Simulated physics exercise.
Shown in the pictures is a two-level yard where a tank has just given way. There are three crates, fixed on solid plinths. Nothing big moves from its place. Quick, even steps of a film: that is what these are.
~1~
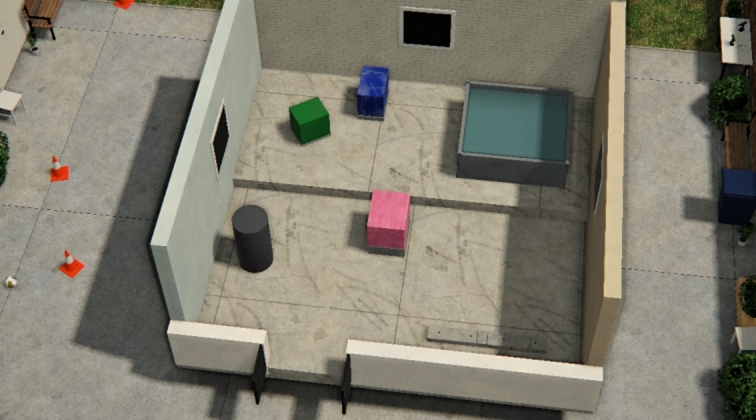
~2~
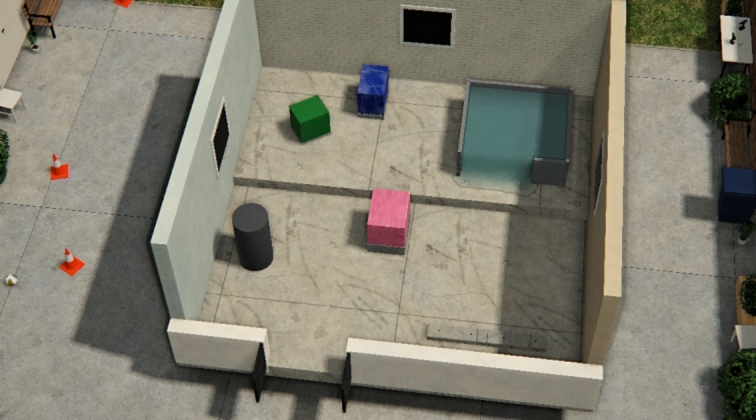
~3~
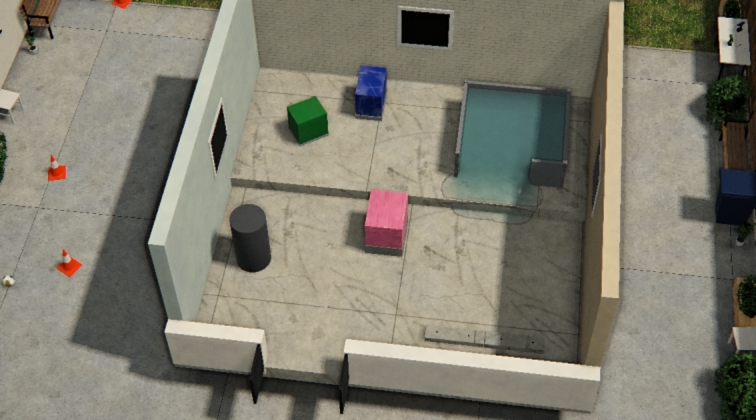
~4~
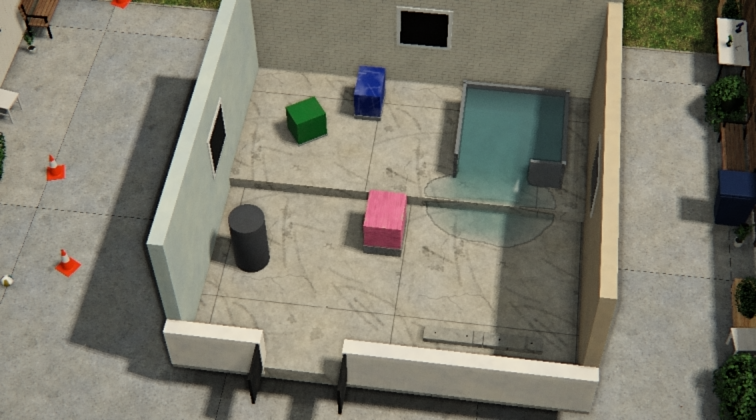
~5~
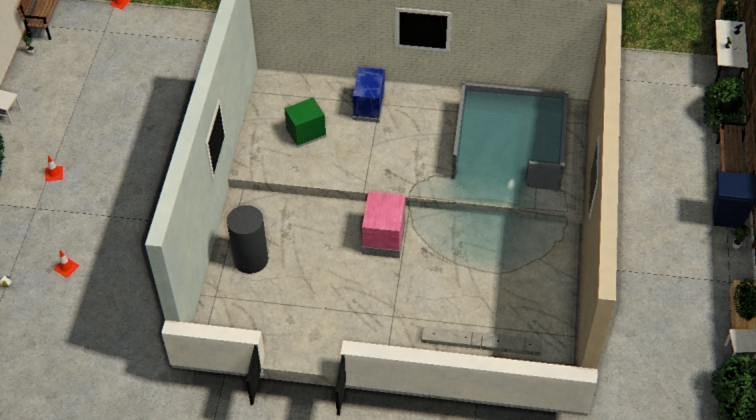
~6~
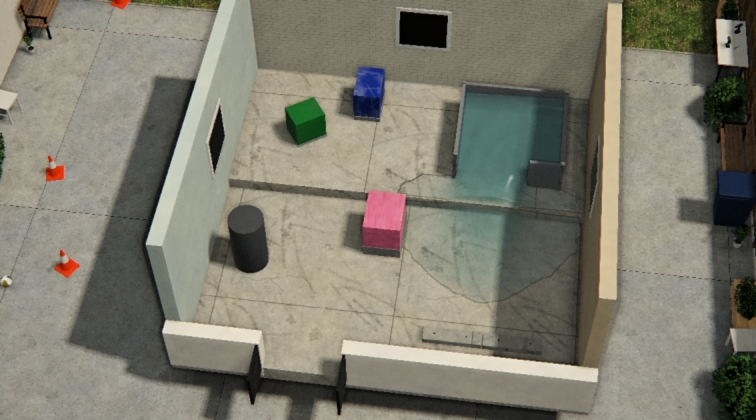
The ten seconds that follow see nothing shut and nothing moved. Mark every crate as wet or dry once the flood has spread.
Pink crate: Dry, blue crate: Dry, green crate: Dry.
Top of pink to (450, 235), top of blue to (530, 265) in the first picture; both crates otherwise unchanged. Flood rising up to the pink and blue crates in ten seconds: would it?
Result - pink crate is overtopped, blue crate is overtopped.
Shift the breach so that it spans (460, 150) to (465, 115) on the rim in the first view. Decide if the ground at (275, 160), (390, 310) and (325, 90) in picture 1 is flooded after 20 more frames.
Going through them in turn: Reached by the flood, then still unsoaked, then reached by the flood.
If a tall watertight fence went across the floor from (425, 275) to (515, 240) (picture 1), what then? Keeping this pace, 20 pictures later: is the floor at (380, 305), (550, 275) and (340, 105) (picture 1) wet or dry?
The first point comes out inundated, the next inundated, the last unwetted.
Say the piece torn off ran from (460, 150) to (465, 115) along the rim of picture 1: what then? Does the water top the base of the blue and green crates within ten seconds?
Well, the blue crate gets reached, and the green crate gets reached as well.
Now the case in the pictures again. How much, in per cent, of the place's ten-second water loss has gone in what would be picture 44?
I'd estimate some 65 per cent.
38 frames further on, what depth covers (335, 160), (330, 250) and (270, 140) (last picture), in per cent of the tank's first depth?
About 0, 2, 0 %.
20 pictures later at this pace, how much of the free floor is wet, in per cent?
I'd estimate some 50 per cent.
A moment on, water covers 30 % of the floor; the pink crate water round its plinth, the blue crate not reached, the green crate not reached.
Next, water covers 40 % of the floor; the pink crate water round its plinth, the blue crate not reached, the green crate not reached.
Then, water covers 50 % of the floor; the pink crate water round its plinth, the blue crate not reached, the green crate not reached.
Later, water covers 60 % of the floor; the pink crate water round its plinth, the blue crate not reached, the green crate not reached.
In the end, water covers 65 % of the floor; the pink crate stayed above the water, the blue crate stayed above the water, the green crate stayed above the water.
